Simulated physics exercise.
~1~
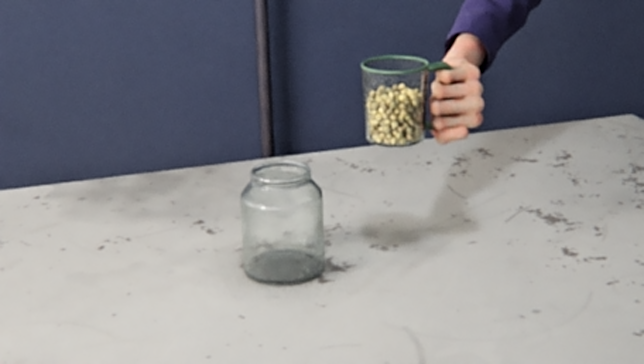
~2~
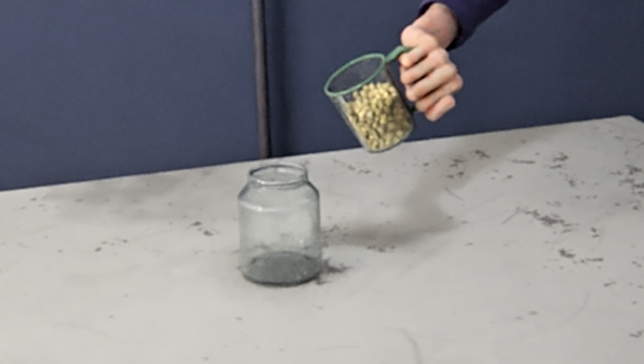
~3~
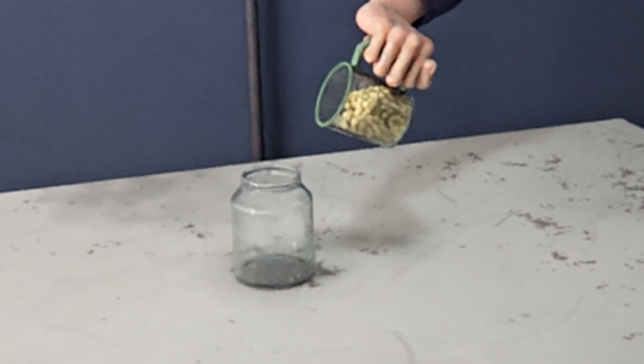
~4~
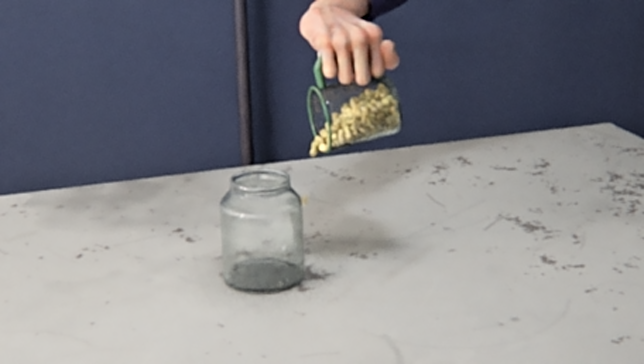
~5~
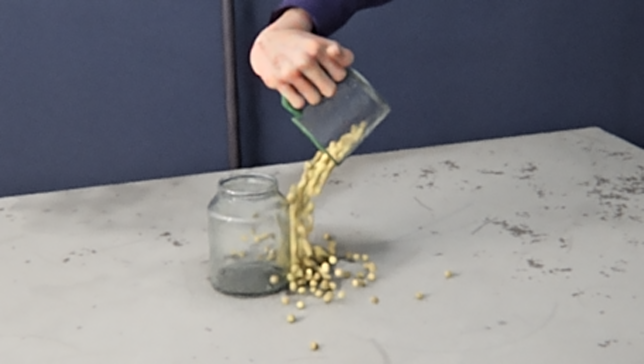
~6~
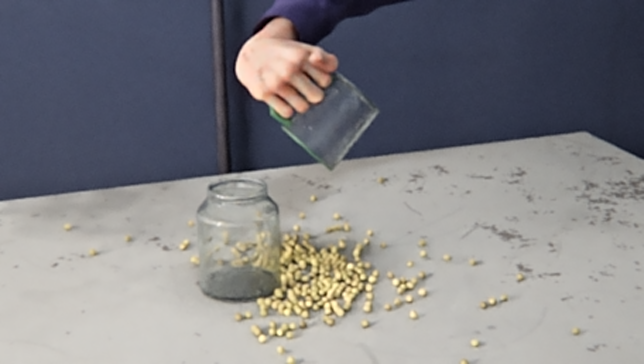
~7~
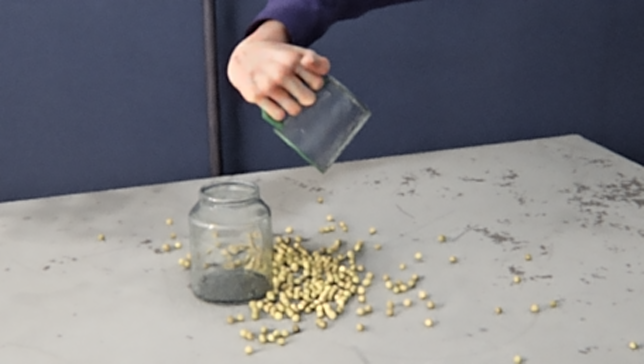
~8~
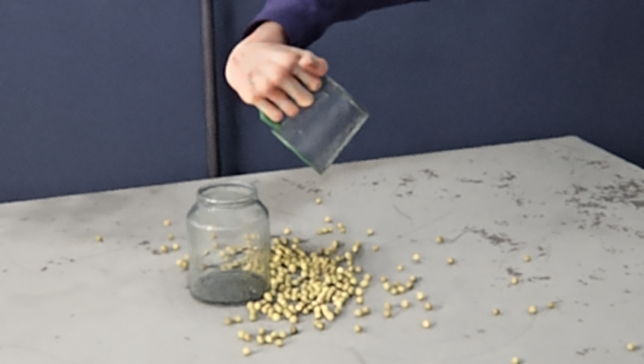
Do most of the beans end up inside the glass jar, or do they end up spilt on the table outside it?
They end up spilt on the table, mostly in a heap beside the jar on its right. Hardly any are left in the cup, and hardly any get into the jar.
